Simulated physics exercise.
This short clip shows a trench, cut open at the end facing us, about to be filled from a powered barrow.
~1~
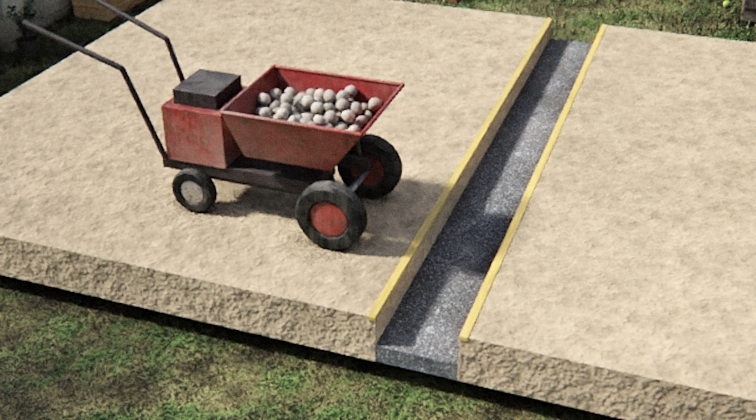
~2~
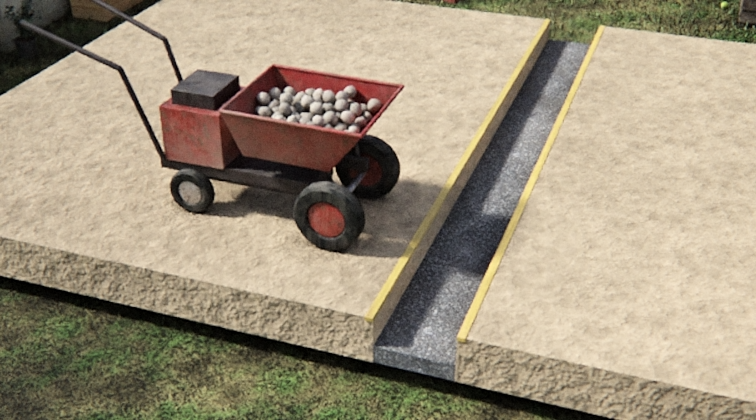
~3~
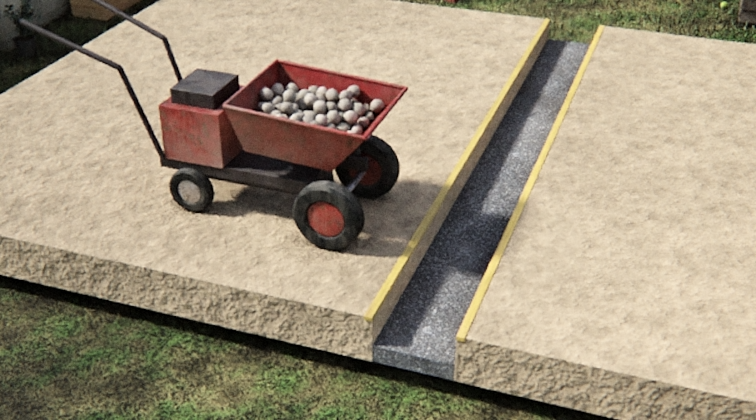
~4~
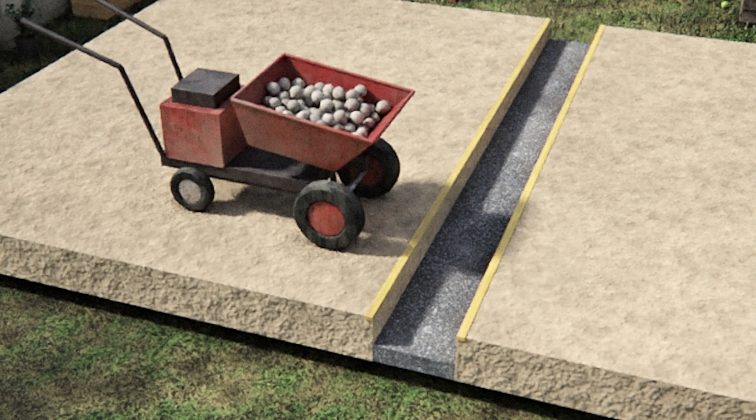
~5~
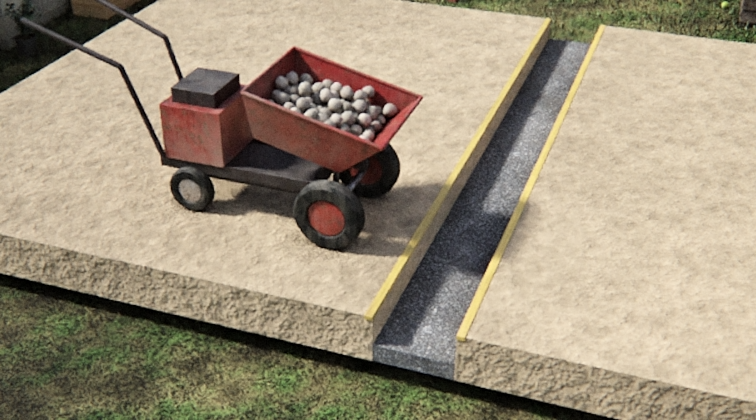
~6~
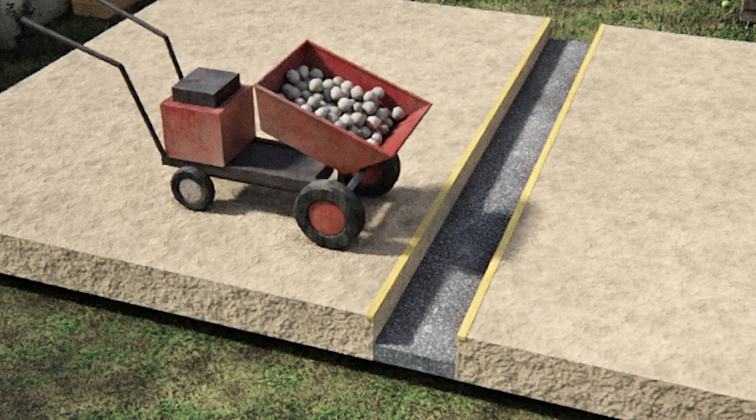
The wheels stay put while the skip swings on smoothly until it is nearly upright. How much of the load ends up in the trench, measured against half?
Most of the load finds the trench.
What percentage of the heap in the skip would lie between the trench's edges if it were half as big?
Around 100 %.
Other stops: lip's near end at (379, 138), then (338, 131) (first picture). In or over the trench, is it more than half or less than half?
Run 1 - a majority. Run 2 - a majority.
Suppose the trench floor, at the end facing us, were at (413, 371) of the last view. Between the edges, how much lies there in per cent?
It works out to some 100 percent.
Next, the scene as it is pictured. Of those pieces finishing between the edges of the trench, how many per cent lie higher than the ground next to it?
Roughly 0 in a hundred.
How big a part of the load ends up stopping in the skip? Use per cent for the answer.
About 0 %.
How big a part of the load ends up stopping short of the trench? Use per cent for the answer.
My estimate is close to 0 in a hundred.
Shortly afterwards, skip tipped steeply; the whole lot in the skip.
Next, skip tipped steeply; the bulk in the skip; near a quarter in or heaped over the trench; only a few falling.
Some moments later, skip tipped right over; near a quarter in the skip; the bulk in or heaped over the trench; a little beyond it.
In the end, skip tipped right over; all but a few in or heaped over the trench; a little beyond it.
